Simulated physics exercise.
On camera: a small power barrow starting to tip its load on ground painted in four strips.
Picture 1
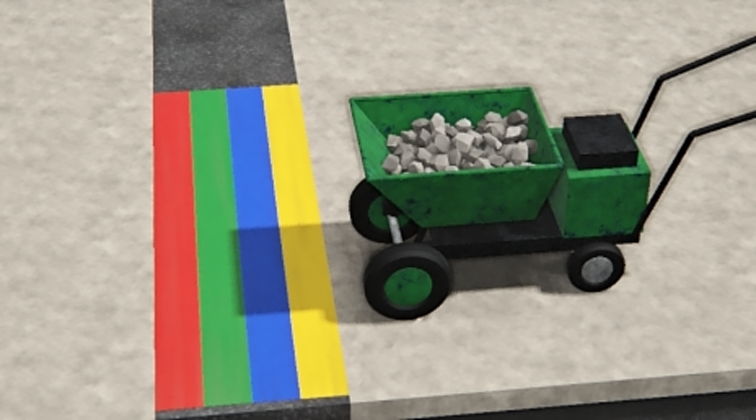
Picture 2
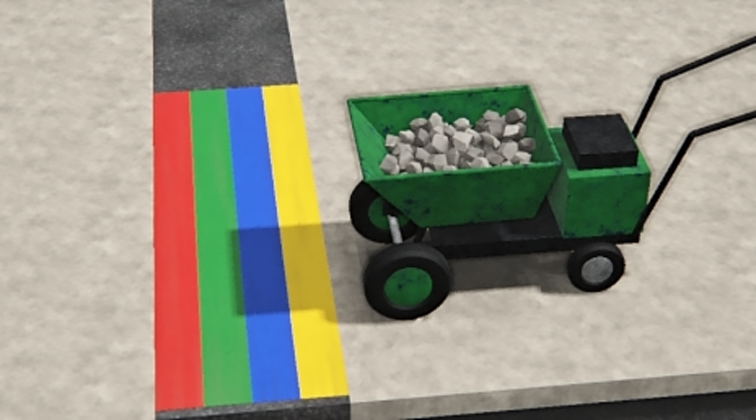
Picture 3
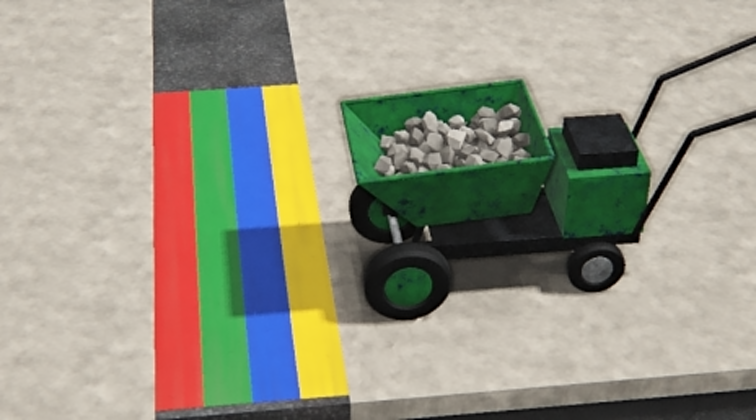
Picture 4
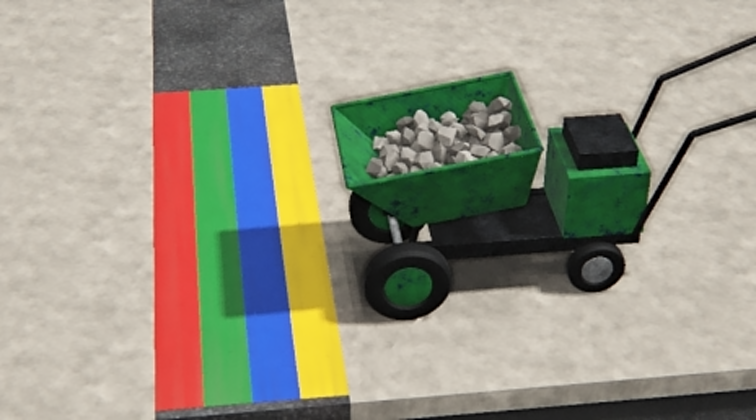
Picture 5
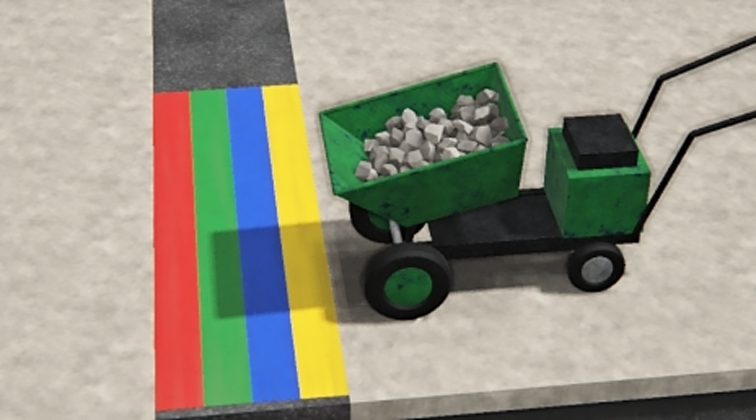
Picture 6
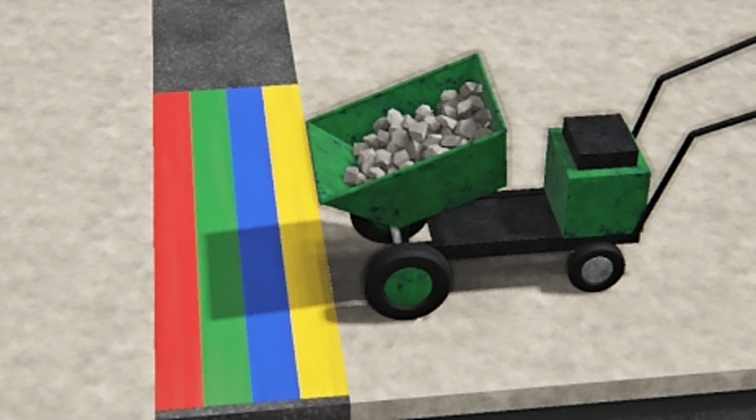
The green skip of a small barrow tilts left toward four coloured strips, carrying broken stones.
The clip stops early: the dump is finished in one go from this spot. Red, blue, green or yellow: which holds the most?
Most lies over the green band.
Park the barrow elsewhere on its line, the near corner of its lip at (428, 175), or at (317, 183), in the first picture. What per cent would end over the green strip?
The first gives 10 %, the second 20 %.
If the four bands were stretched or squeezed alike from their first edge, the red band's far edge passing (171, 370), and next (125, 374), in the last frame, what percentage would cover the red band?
Roughly 20 per cent, and 10 per cent.
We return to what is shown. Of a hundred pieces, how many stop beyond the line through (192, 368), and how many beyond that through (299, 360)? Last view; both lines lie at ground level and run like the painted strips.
First some 20, then 80 per cent.
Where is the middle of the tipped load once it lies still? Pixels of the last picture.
Close to (221, 283).
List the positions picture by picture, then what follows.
In the first frame, lip of the skip at (369, 179), level; top of the load at (478, 156), broken stones; yellow strip at (319, 353); blue strip at (272, 357); green strip at (225, 361); red strip at (178, 364).
In the second frame, lip of the skip at (366, 180), tipped barely; top of the load at (476, 155).
In the third frame, lip of the skip at (359, 183), tipped barely; top of the load at (468, 134).
In the fourth frame, lip of the skip at (348, 187), tipped a little; top of the load at (475, 131).
In the fifth frame, lip of the skip at (335, 194), tipped a little; top of the load at (462, 126).
In the sixth frame, lip of the skip at (321, 203), tipped clearly; top of the load at (468, 128); yellow strip at (319, 353); blue strip at (272, 357); green strip at (225, 361); red strip at (178, 364).
Soon after the last picture, skip tipped steeply; all in the skip.
A little later, skip tipped right over; most in the skip; a small part over the blue strip; a small part over the green strip; a stray few over the red strip.
Later still, skip tipped right over; about a quarter in the skip; about a quarter over the blue strip; about a third over the green strip; about a quarter over the red strip; a small part off the paint.
At rest, skip tipped right over; about a quarter in the skip; none over the yellow strip; about a quarter over the blue strip; about a third over the green strip; about a quarter over the red strip; a small part off the paint.
